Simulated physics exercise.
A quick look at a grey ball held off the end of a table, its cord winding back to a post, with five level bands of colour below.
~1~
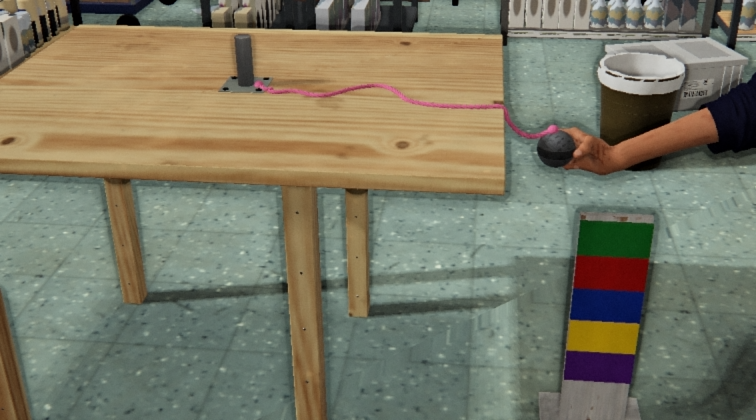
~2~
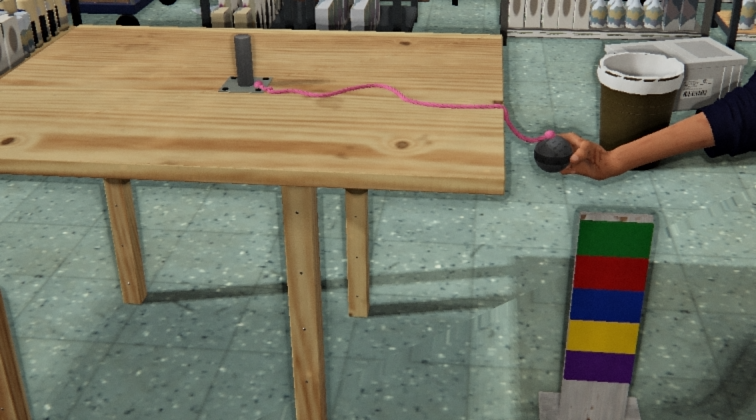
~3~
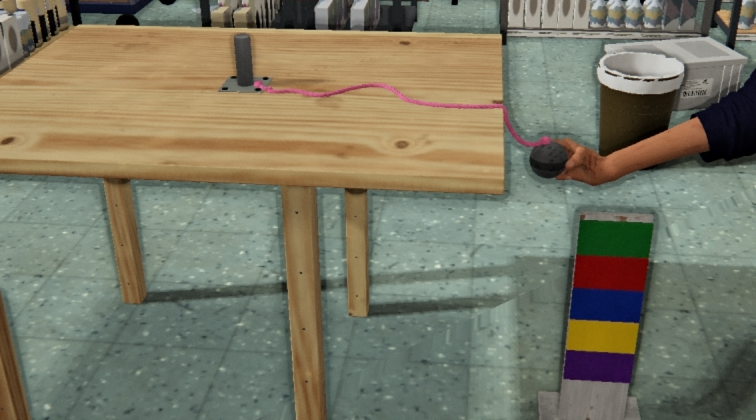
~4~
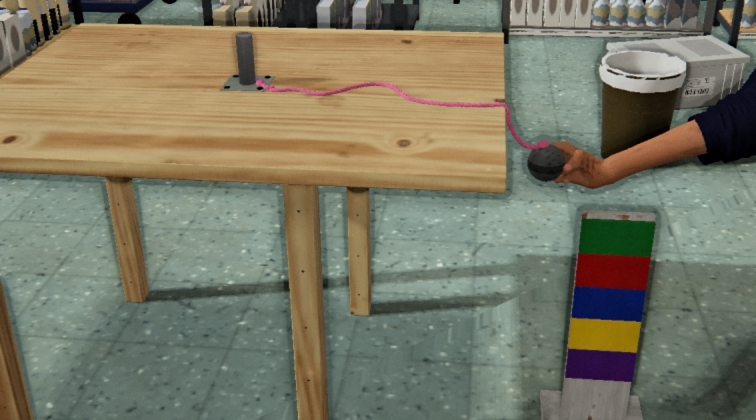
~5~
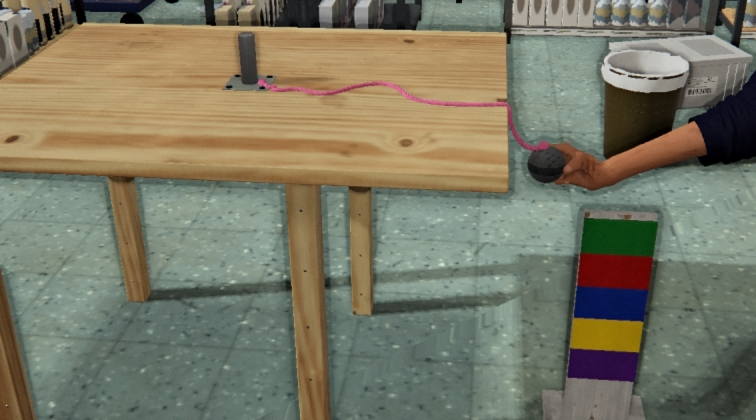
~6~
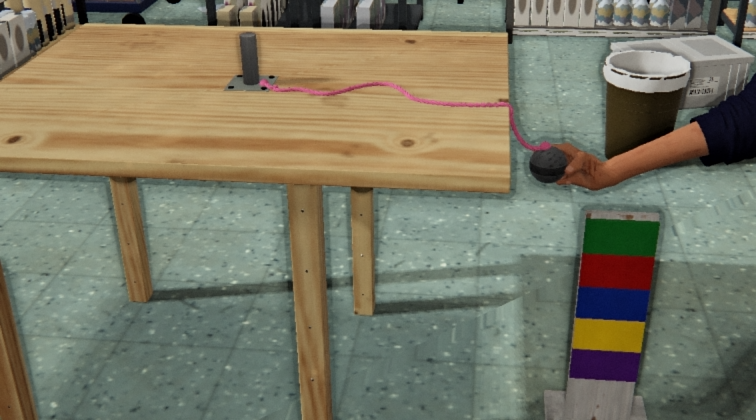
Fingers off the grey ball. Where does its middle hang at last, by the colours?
The cord holds its middle at green.
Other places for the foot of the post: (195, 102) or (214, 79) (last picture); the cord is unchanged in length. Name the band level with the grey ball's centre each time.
Try by try: Higher than all five; none, it hangs higher.
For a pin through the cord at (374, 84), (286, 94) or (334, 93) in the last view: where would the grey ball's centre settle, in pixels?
Near (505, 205), (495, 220) and (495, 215).
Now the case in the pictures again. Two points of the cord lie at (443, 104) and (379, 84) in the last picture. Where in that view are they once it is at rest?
Near (496, 101) and (404, 94).
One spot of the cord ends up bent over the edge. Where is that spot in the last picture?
It lies at about (457, 105).
A little later, ball near (522, 219); level with green.
Next, ball near (482, 220); level with green.
Later still, ball near (491, 228); level with green.
When it is over, ball near (499, 230); level with green. At green.
